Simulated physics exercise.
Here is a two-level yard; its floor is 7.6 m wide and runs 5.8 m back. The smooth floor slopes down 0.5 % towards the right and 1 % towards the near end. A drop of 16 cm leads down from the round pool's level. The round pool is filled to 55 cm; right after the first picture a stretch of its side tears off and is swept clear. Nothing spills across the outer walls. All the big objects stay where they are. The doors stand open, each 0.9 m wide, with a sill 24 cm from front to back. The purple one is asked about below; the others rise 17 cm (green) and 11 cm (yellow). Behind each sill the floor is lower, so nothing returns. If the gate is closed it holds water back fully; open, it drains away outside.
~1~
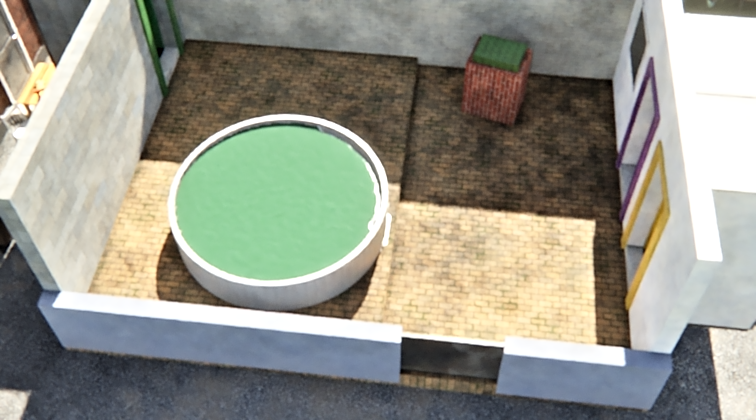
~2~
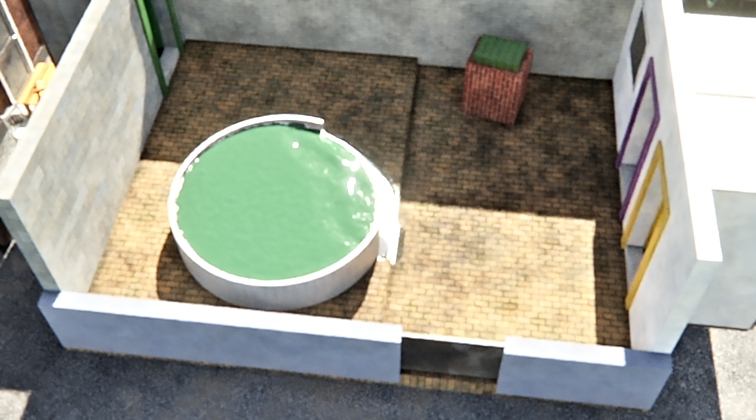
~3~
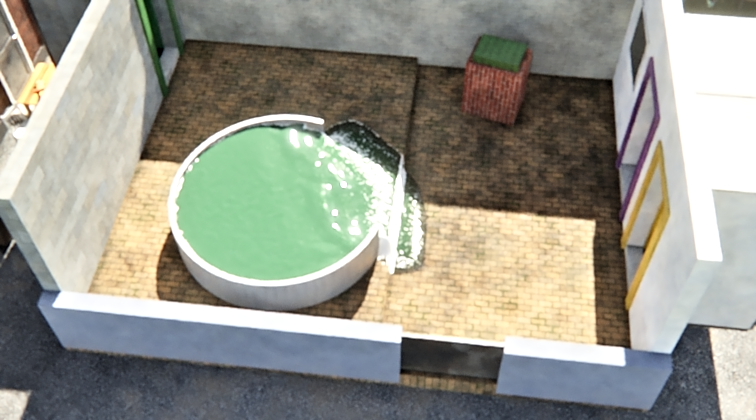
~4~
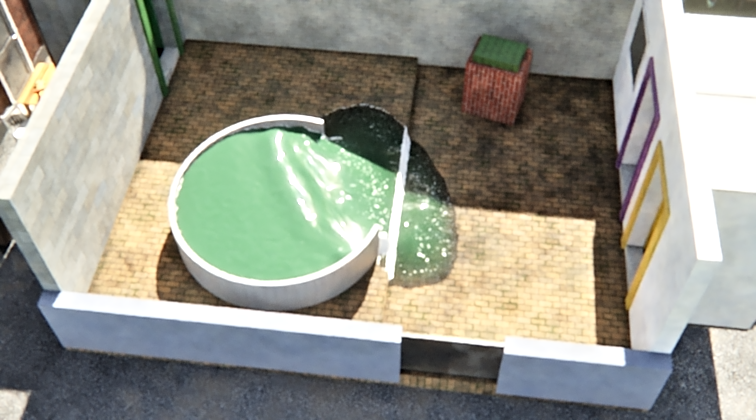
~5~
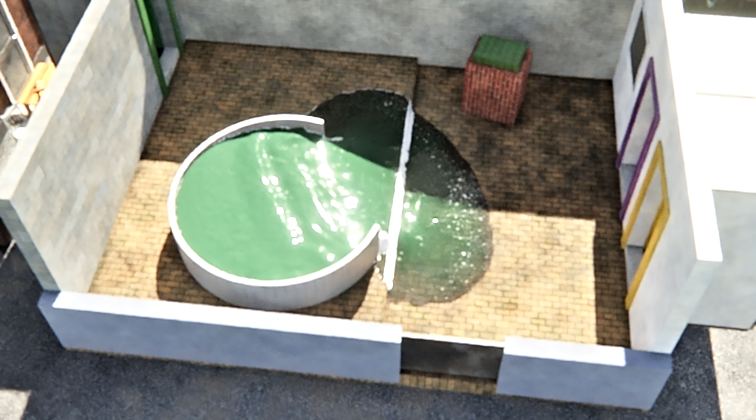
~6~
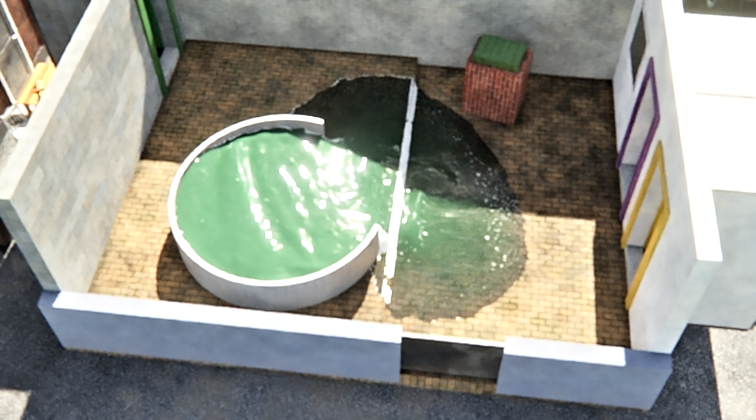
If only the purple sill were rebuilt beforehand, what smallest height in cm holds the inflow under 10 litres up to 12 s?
Some 29 cm above the ground.
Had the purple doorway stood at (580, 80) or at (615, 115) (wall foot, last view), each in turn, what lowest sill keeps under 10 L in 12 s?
Roughly 32 and 27 cm.
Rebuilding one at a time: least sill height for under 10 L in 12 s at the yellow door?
About 21 cm at yellow.
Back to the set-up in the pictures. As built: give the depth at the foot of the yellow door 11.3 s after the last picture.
Roughly 16.0 cm deep.
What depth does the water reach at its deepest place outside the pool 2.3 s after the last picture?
About 44 cm.
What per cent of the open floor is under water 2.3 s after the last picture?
About 55 per cent.
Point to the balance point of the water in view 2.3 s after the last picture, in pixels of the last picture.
Near (427, 189).
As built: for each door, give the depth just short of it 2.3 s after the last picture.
In cm: Purple 34, green 0, yellow 21.
Then, 0.7 s after the last picture water covers 45 % of the floor, deepest (26 cm) near (386, 192); 3 cm at the purple door, 0 litres in over its 15 cm sill.
Then, 2.3 s after the last picture water covers 55 % of the floor, deepest (44 cm) near (612, 80); 34 cm at the purple door, 73 litres in over its 15 cm sill.
Then, 11.3 s after the last picture water covers 75 % of the floor, deepest (26 cm) near (612, 88); 19 cm at the purple door, 244 litres in over its 15 cm sill.
At the purple door as built, the water peaked near 34 cm, 2.3 s after the last picture.
With a sill of 26 cm, 26 litres would have come in within the 12 s; with 35 cm, 1 litre. So under 10 litres takes about 29 cm.
